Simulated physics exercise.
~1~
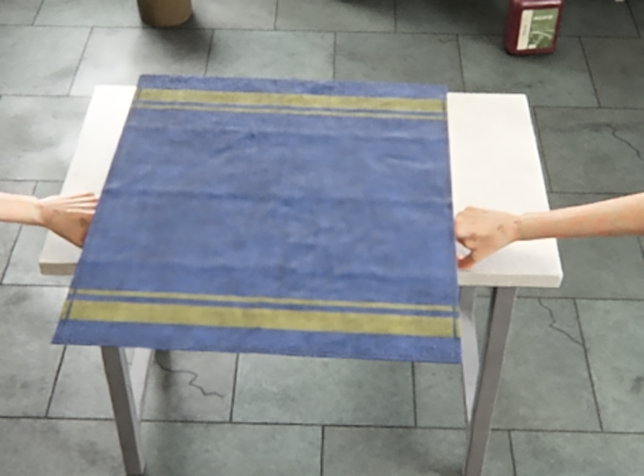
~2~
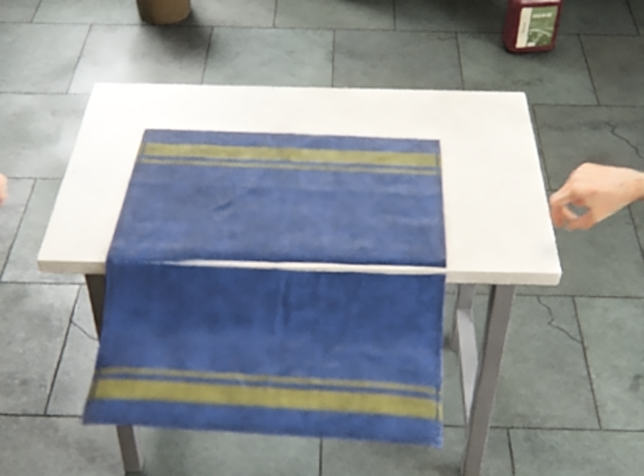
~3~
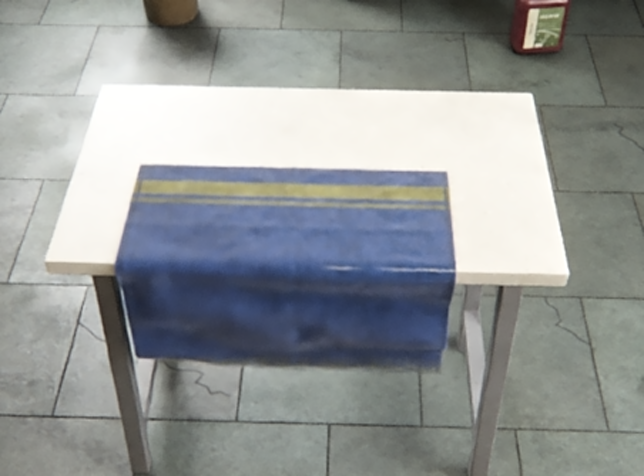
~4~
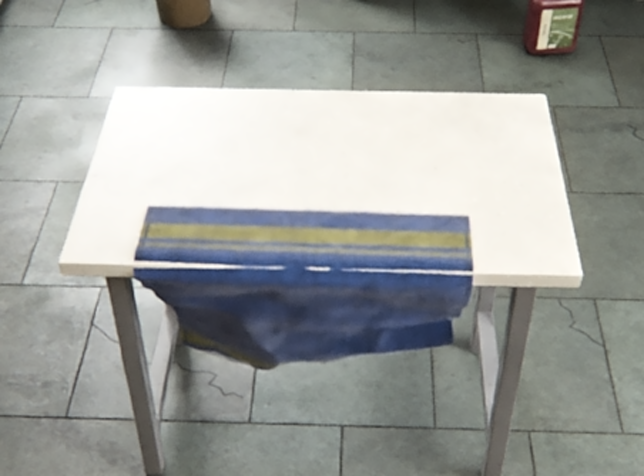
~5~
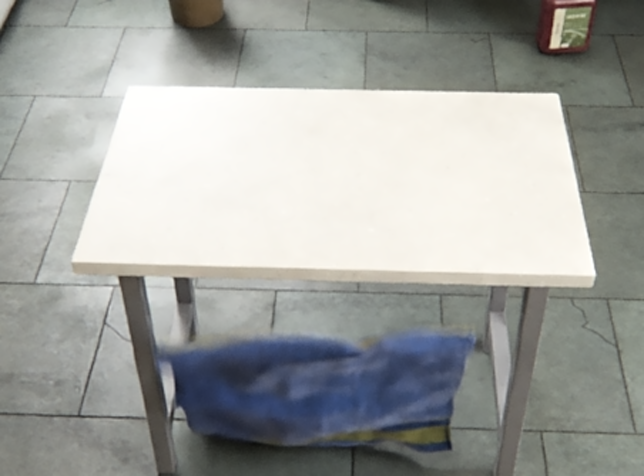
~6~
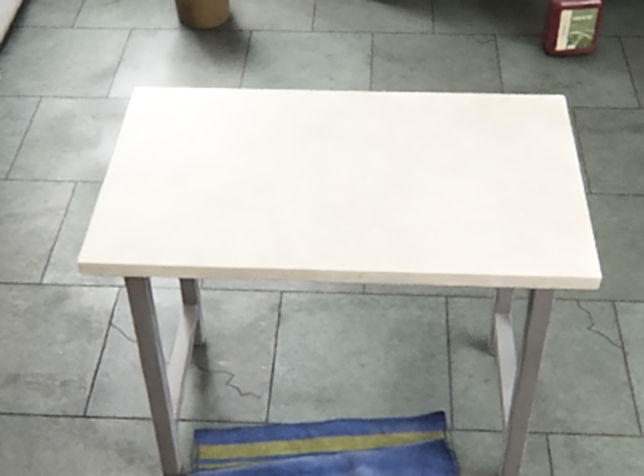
Blue tea towel with yellow stripes, released by two hands, draping over a white table's front edge, sliding off onto the floor.
